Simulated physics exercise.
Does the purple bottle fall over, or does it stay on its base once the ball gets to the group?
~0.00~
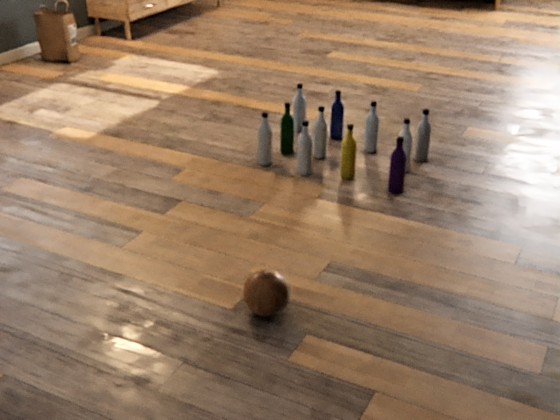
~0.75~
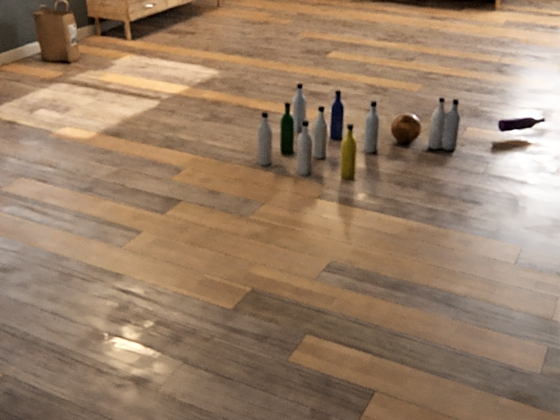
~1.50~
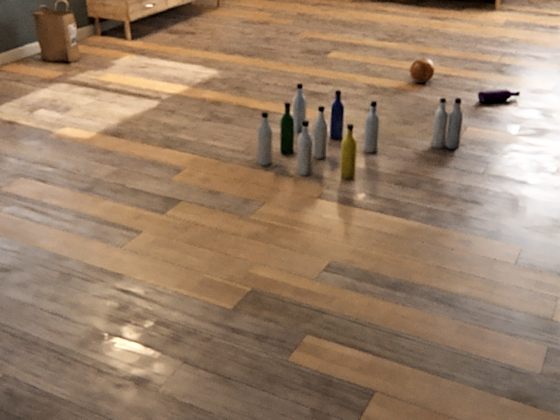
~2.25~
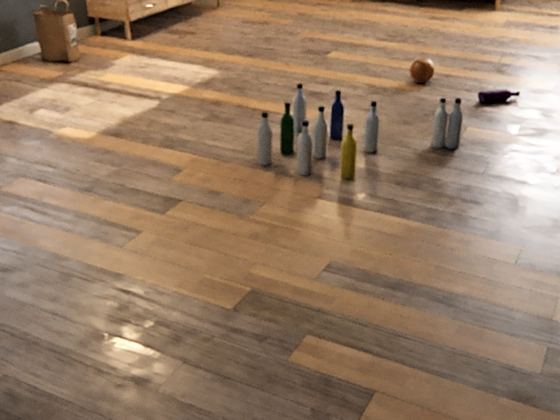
The purple bottle falls over. It is knocked off to the right and ends up lying flat on the floor, apart from the bottles that are still upright.
